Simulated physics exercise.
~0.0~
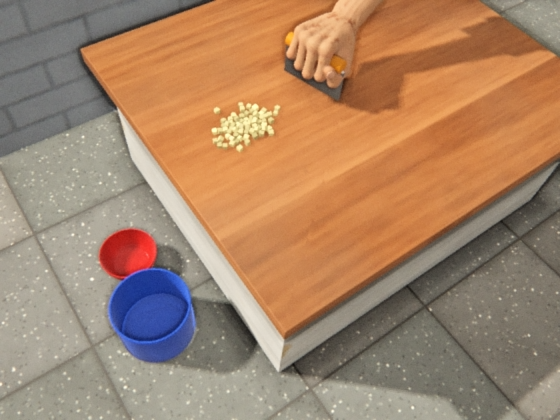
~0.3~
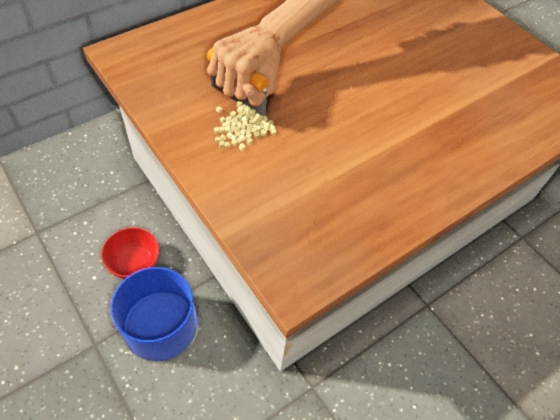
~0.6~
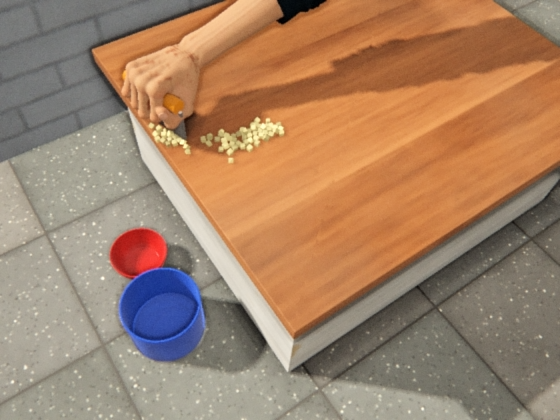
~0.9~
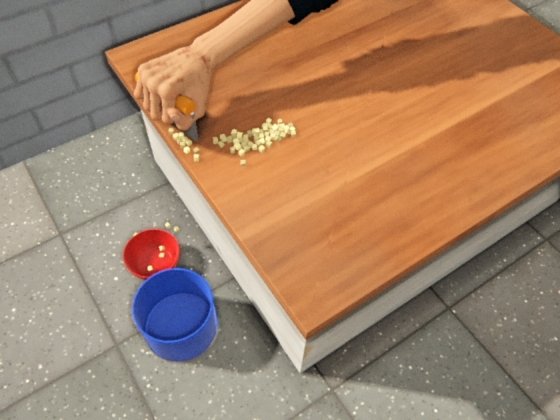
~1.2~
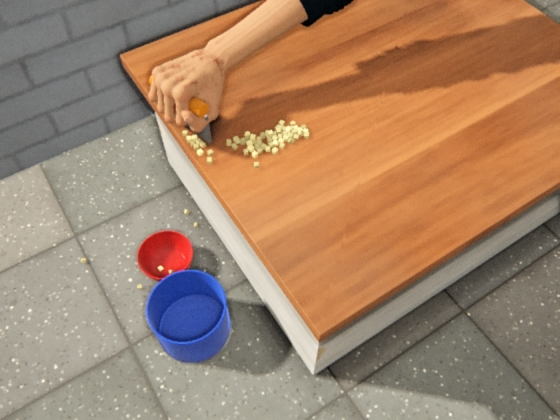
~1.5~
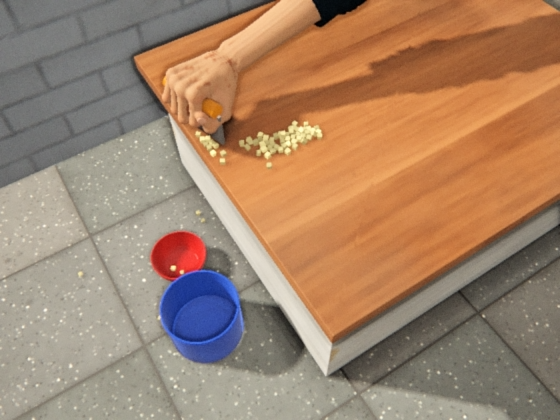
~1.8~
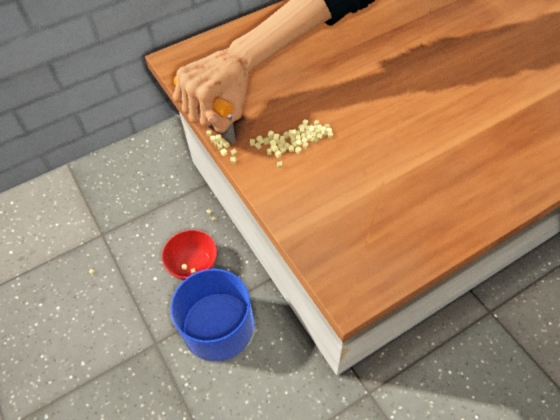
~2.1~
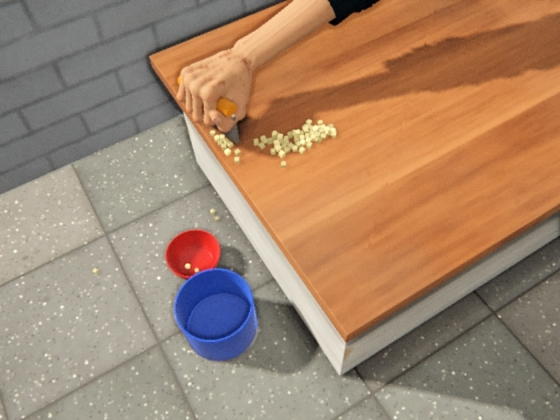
Hand with a scraper pushing pale cubes across a wooden counter, a few dropping into a red bowl and onto floor tiles.
